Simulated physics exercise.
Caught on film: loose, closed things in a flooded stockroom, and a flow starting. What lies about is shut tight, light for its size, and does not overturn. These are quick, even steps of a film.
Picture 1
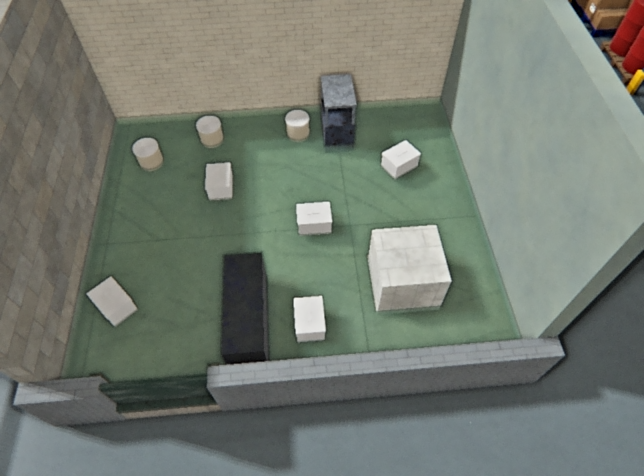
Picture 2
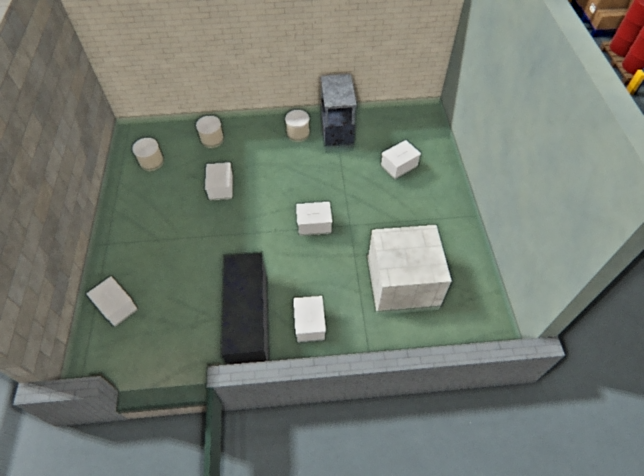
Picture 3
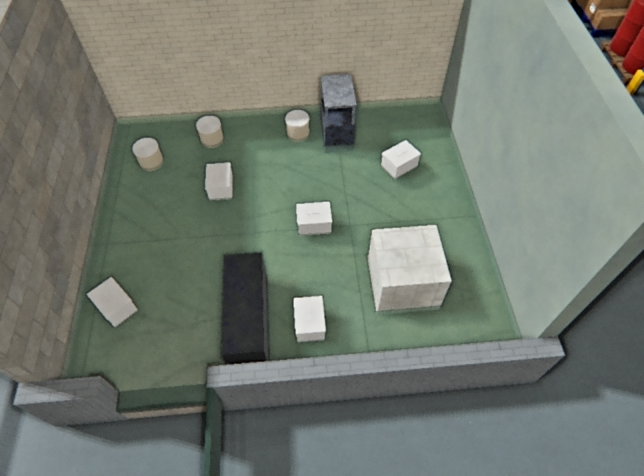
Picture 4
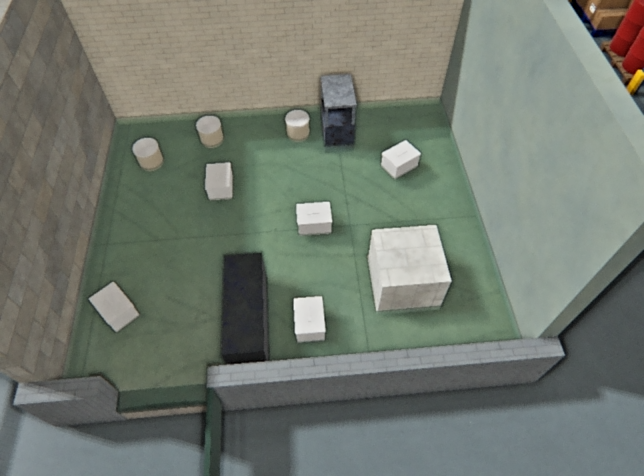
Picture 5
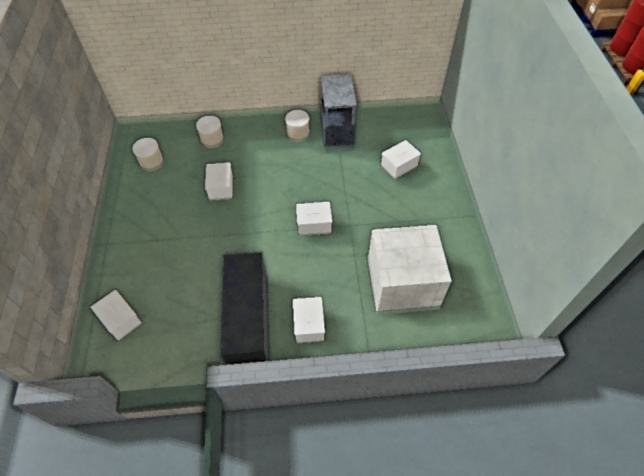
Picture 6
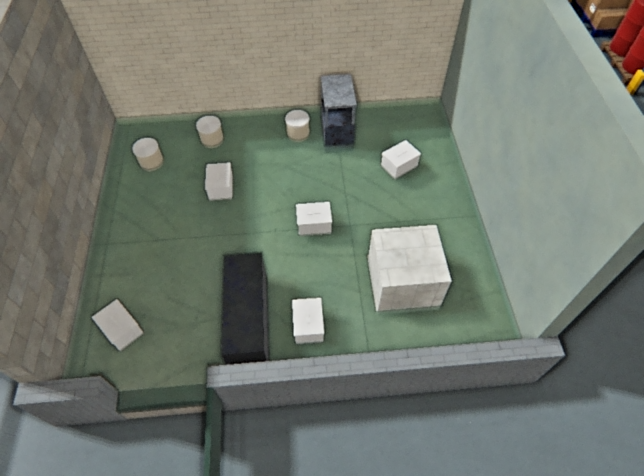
In a walled, green-floored stockroom scattered with pale boxes and short cylinders, a dark gate at the lower-left gap swings outward; then the box at lower left drifts slightly toward the opening while the other objects stay almost still.
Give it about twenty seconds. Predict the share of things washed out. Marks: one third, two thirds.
It is one to two thirds.
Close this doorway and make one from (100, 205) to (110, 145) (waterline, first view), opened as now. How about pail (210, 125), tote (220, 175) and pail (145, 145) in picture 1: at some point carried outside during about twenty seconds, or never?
In turn: Yes, yes, through.
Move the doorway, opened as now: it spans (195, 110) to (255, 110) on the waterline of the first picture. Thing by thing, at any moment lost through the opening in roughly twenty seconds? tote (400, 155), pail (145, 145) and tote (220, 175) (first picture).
In turn: Stays, yes, gone.
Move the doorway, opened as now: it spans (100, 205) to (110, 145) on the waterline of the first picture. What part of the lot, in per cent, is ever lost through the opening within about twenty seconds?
I make it 80 per cent.
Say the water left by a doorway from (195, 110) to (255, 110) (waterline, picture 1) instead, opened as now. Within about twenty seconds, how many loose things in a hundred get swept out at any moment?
Some 60 per cent.
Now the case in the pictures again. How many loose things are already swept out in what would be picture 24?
That makes 1.
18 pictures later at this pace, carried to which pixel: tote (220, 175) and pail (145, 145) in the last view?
Roughly at (142, 268) and (119, 192).
A moment on, 1 of 8 are out; 7 afloat.
Next, 1 of 8 are out; 7 afloat.
Later, 3 of 8 are out; 5 afloat.
In the end, 3 of 8 are out; 5 afloat.
